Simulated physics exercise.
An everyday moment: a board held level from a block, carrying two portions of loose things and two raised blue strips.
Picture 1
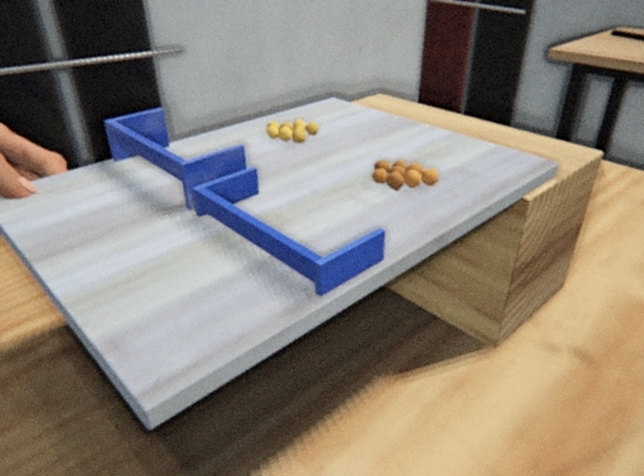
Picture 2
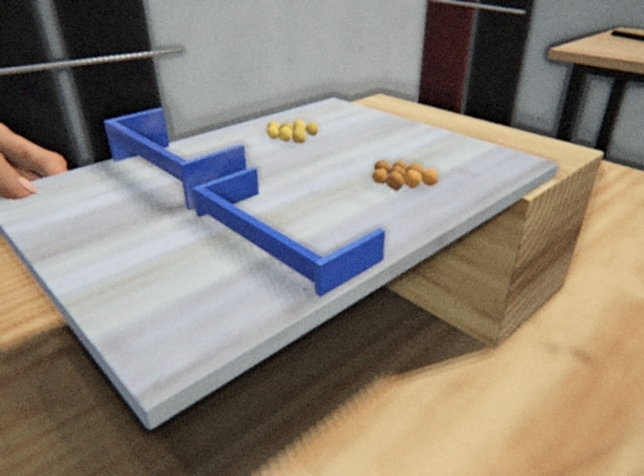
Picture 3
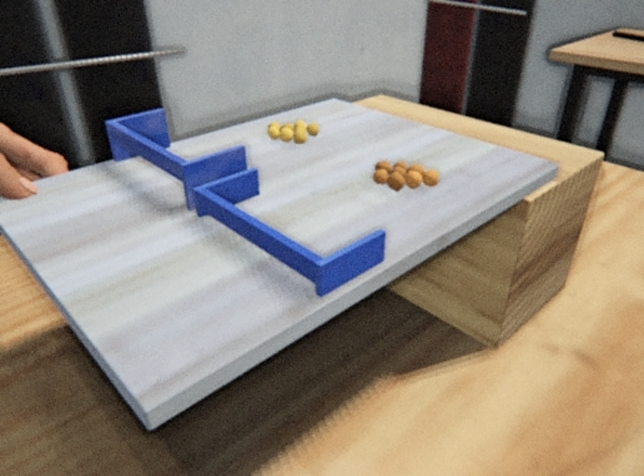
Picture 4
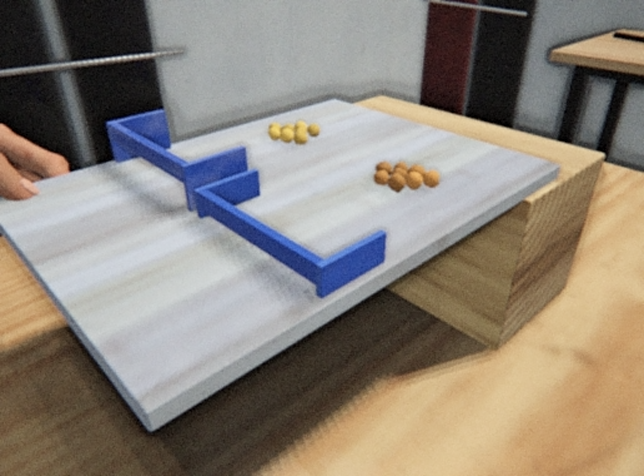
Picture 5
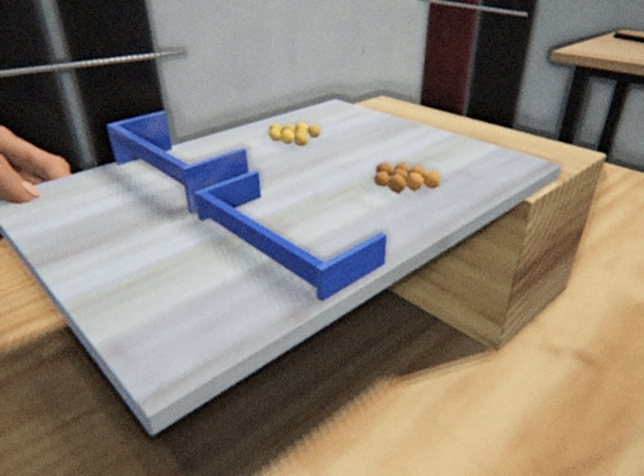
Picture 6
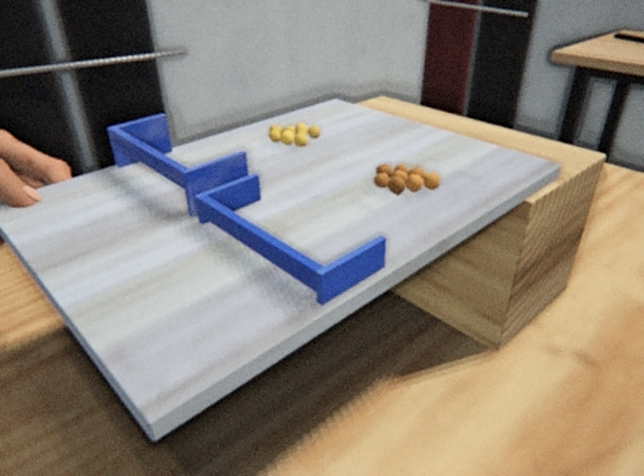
On a board resting on a wooden block, two small piles sit still behind blue strips.
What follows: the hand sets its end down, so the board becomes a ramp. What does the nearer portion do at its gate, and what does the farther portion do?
Here the nearer portion ends behind the gate, and the farther portion rolls on past the gate.
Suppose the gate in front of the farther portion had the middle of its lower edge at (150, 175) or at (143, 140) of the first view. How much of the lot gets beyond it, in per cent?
Roughly 0 per cent, and 100 per cent.
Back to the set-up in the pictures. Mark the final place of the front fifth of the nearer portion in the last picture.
Near (288, 342).
Then, 0.42 s after the last picture, board sloping at 9°; nearer portion where it was; farther portion where it was.
Then, 0.95 s after the last picture, board sloping at 20°; nearer portion on its way down; farther portion on its way down.
Then, 1.52 s after the last picture, board resting at 30°; nearer portion has reached its gate; farther portion all past its gate.
At rest, board resting at 30°; nearer portion gathered behind its gate; farther portion all past its gate.
